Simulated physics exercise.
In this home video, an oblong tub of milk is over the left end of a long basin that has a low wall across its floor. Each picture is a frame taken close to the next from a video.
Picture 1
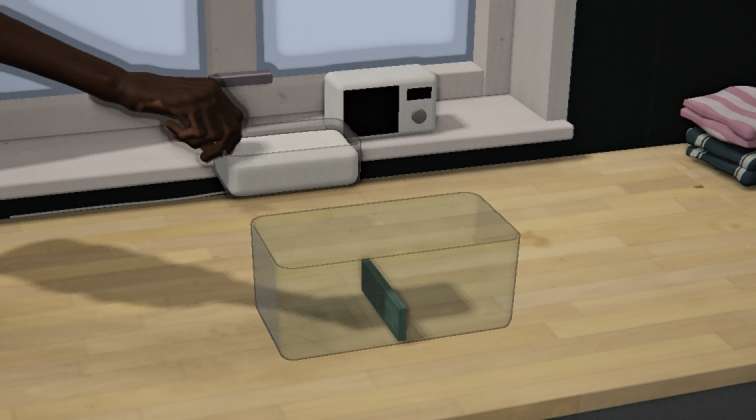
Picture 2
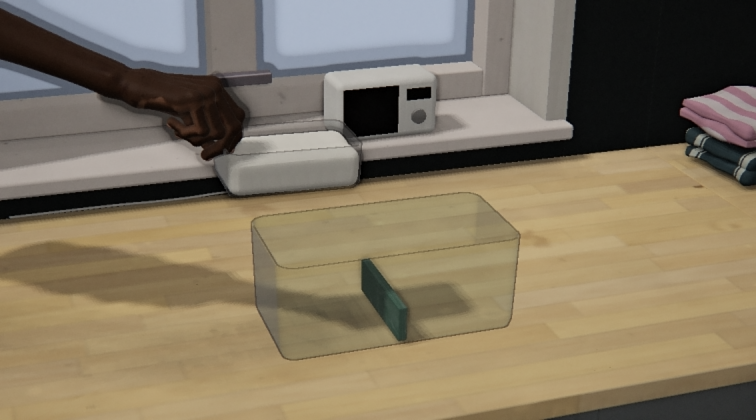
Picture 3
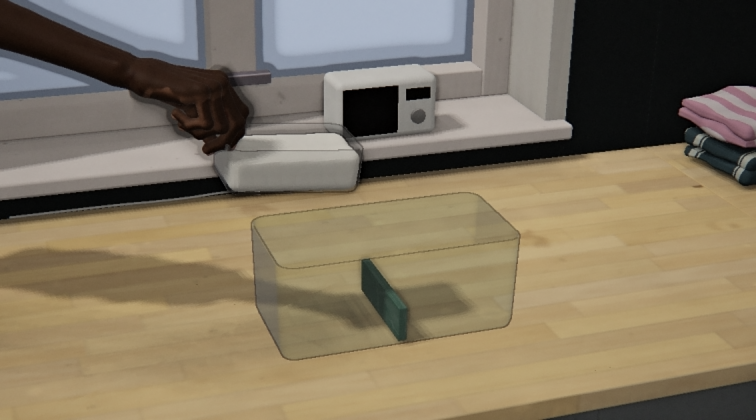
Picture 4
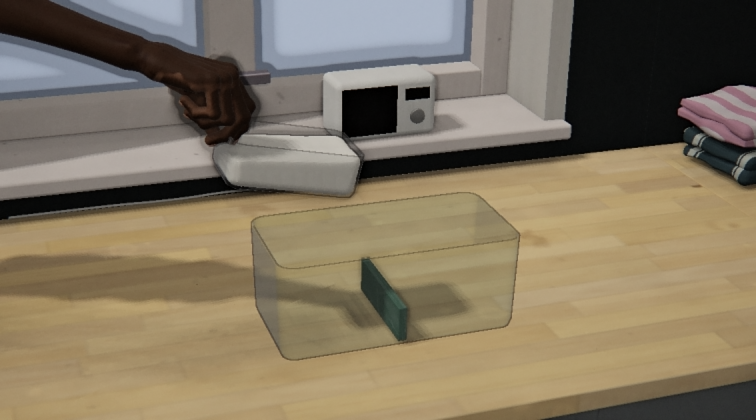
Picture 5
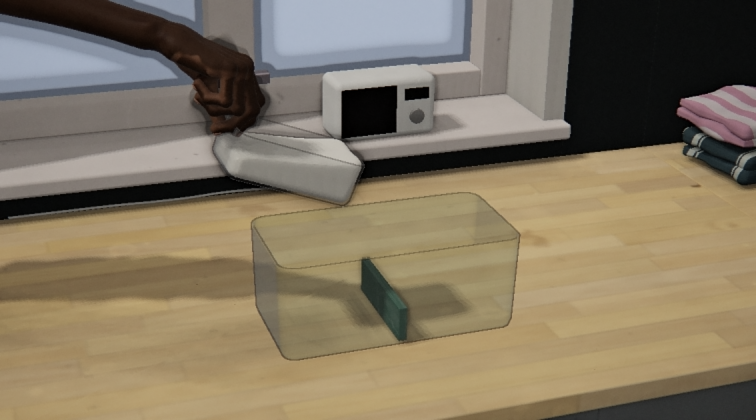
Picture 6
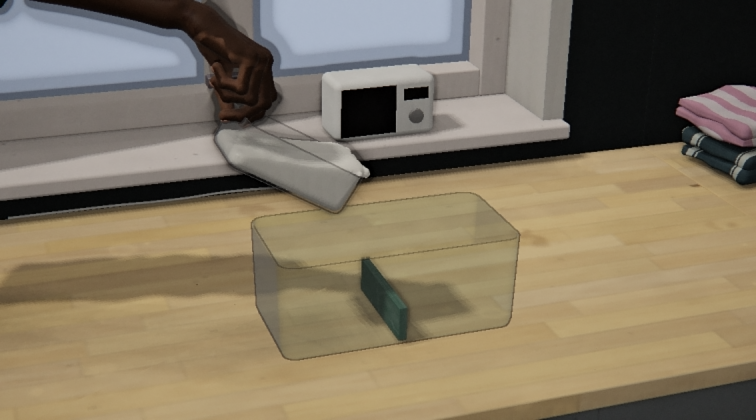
A dark-skinned hand reached in at the left and steadily tilted a white oblong tub of milk down to the right, above the left end of a clear basin with a low green wall inside.
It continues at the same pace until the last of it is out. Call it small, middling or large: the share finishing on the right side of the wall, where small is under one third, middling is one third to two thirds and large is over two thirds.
Middling.
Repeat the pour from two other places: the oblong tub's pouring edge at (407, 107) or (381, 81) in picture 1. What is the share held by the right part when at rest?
You'd see around 80 per cent, and then around 80 per cent.
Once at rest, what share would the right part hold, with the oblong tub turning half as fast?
Around 65 percent ends up there.
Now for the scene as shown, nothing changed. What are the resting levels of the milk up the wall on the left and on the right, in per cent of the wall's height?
On the left roughly 20, on the right roughly 30.
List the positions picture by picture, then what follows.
In the first picture, tilt 0°; pouring edge (351, 132); surface from (220, 152) to (348, 140); the long basin's rim runs from (263, 245) to (498, 215); the wall's top is at (383, 284).
In the second picture, tilt 1°; pouring edge (351, 134); surface from (220, 152) to (348, 140).
In the third picture, tilt 6°; pouring edge (353, 138); surface from (222, 150) to (349, 143).
In the fourth picture, tilt 12°; pouring edge (353, 145); surface from (222, 147) to (349, 146).
In the fifth picture, tilt 21°; pouring edge (354, 155); surface from (224, 144) to (352, 149).
In the sixth picture, tilt 31°; pouring edge (352, 167); surface from (223, 141) to (340, 155); 5 per cent is over the edge.
A moment on, the oblong tub is tipped on its side and 11 per cent is still to pour, 24 is left of the wall and 35 right of it.
Next, the oblong tub is tipped on its side and 2 per cent is still to pour, 37 is left of the wall and 57 right of it.
Then the oblong tub is tipped on its side and 1 per cent is still to pour, 42 is left of the wall and 55 right of it.
Later the oblong tub is tipped on its side and 0 per cent is still to pour, 43 is left of the wall and 55 right of it.
In the end 44 per cent lies left of the wall, 55 right of it and 1 outside.
